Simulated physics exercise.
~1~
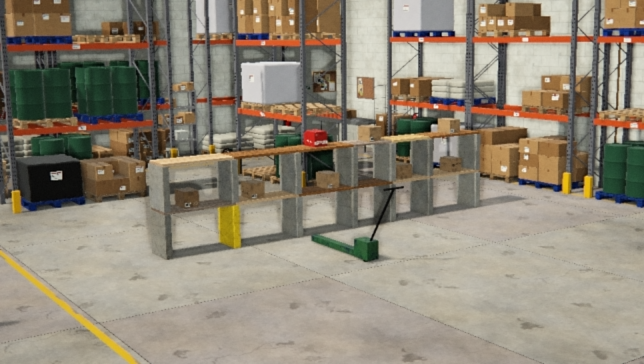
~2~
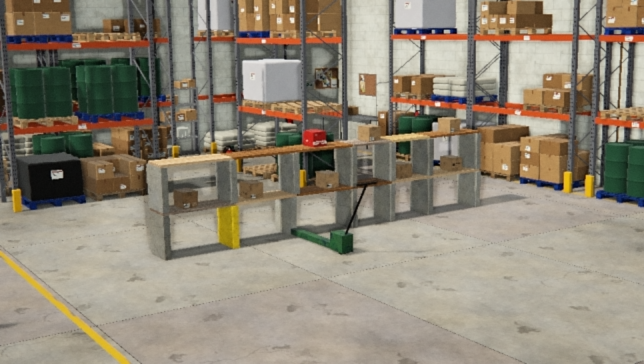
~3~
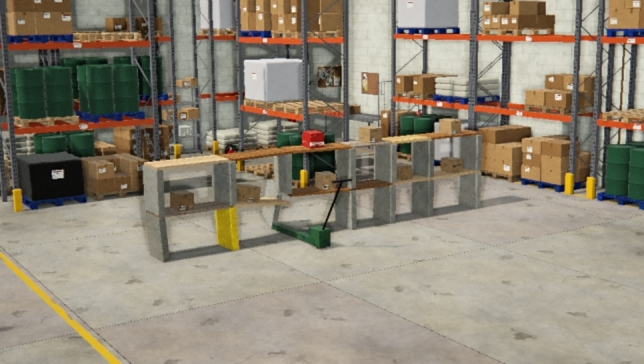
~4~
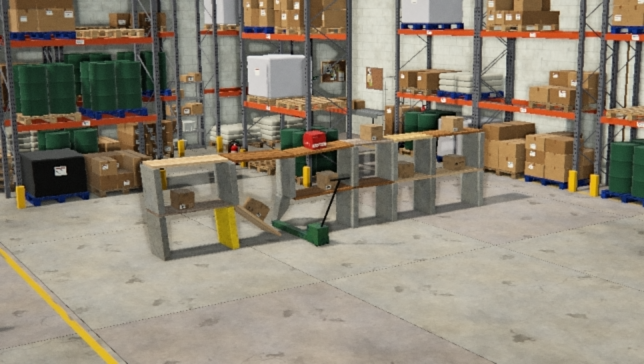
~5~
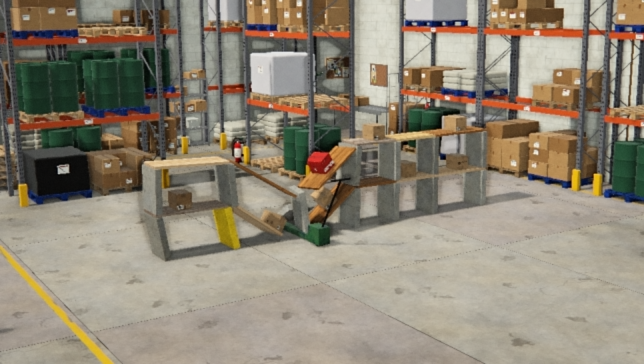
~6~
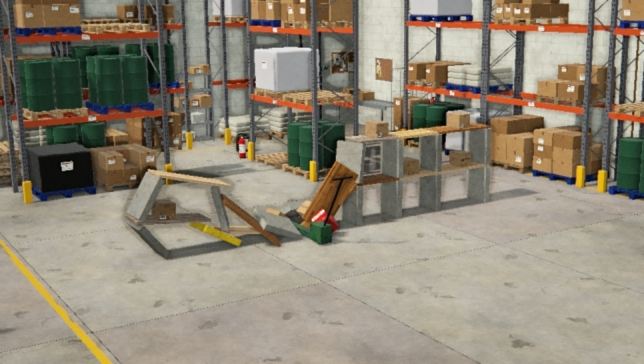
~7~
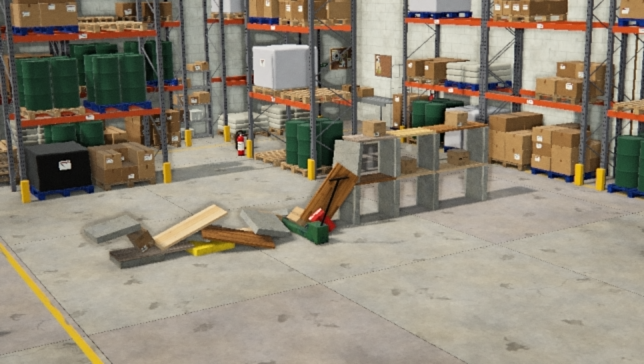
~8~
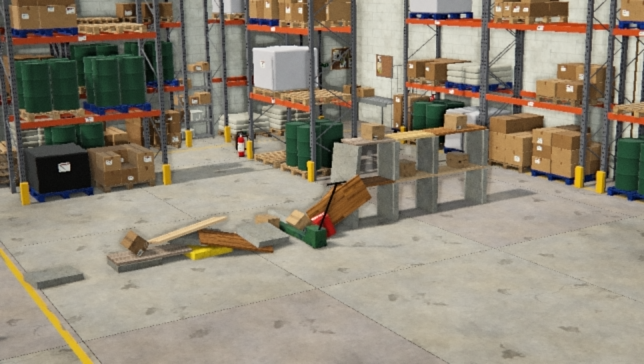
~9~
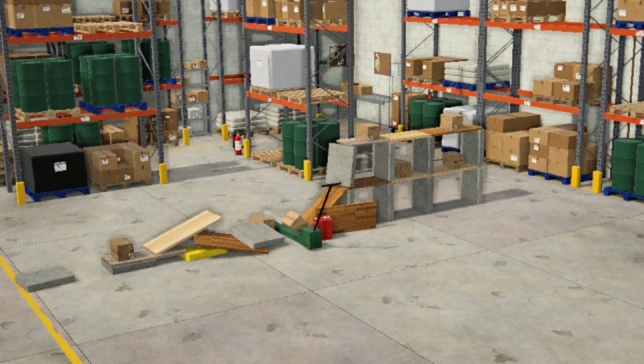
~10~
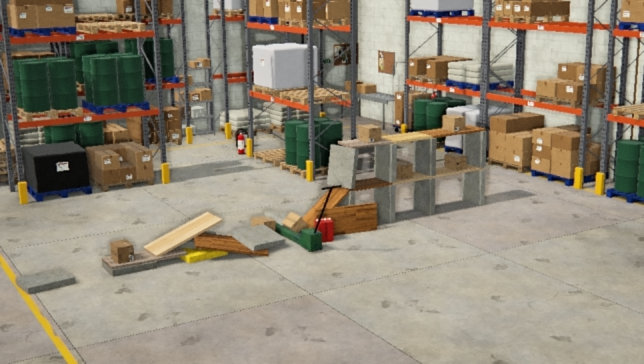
The clip shows a long two-tier structure of grey blocks and boards in a warehouse as a green floor jack pushes into its base, the middle gives way, and the left half collapses into scattered pieces while the right part stays standing.
